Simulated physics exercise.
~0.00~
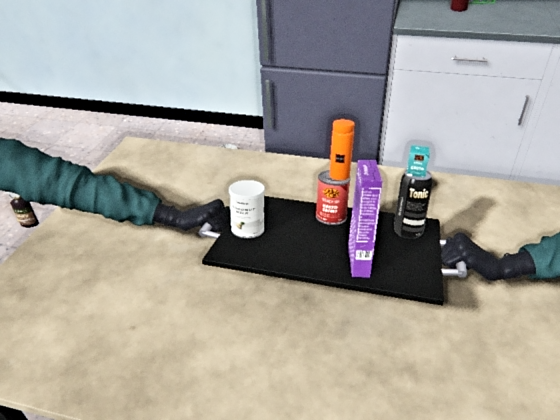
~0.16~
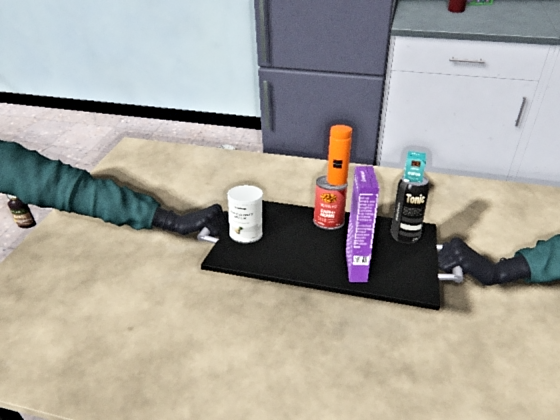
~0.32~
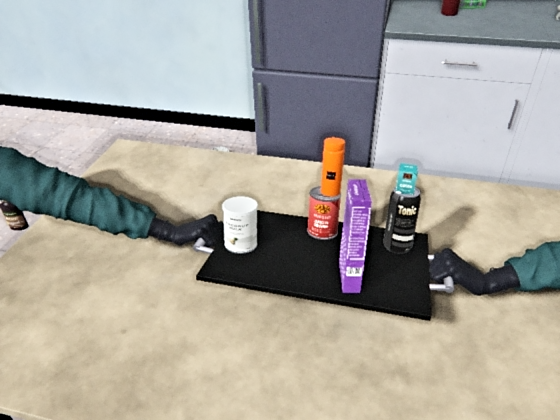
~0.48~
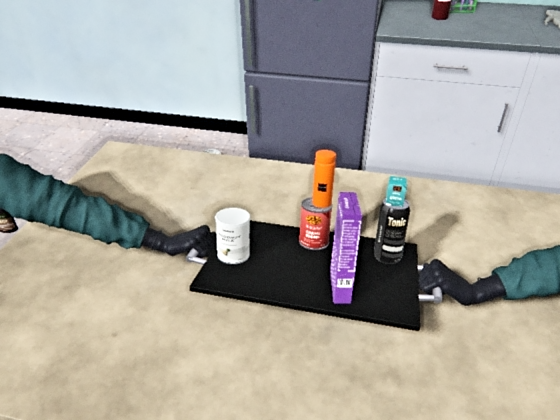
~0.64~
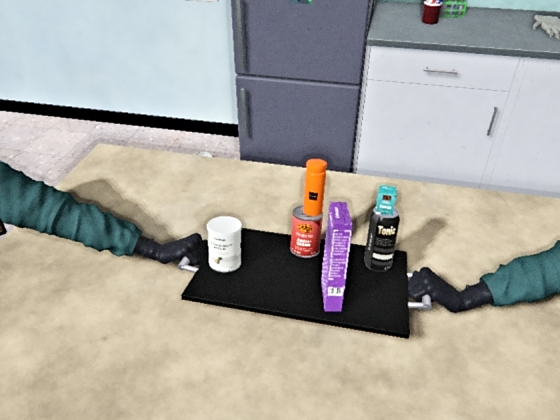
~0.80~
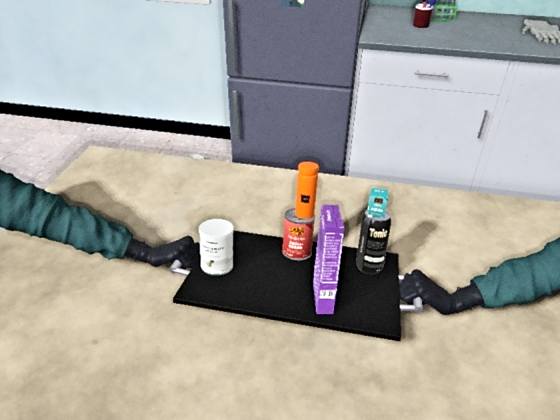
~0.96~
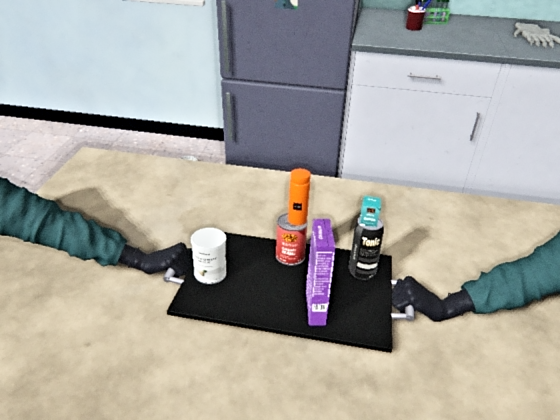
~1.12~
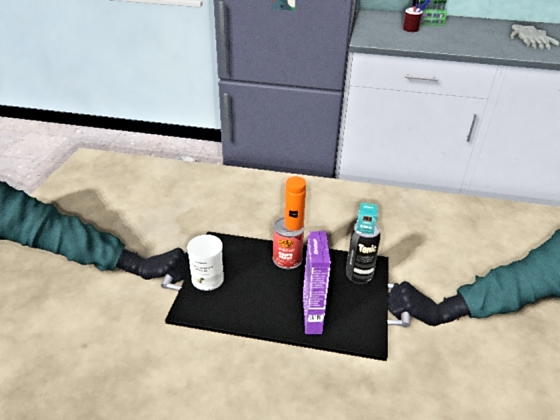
Black tray of tins, bottles and a purple packet tilting slightly in two gloved hands, then levelling with every item still standing.
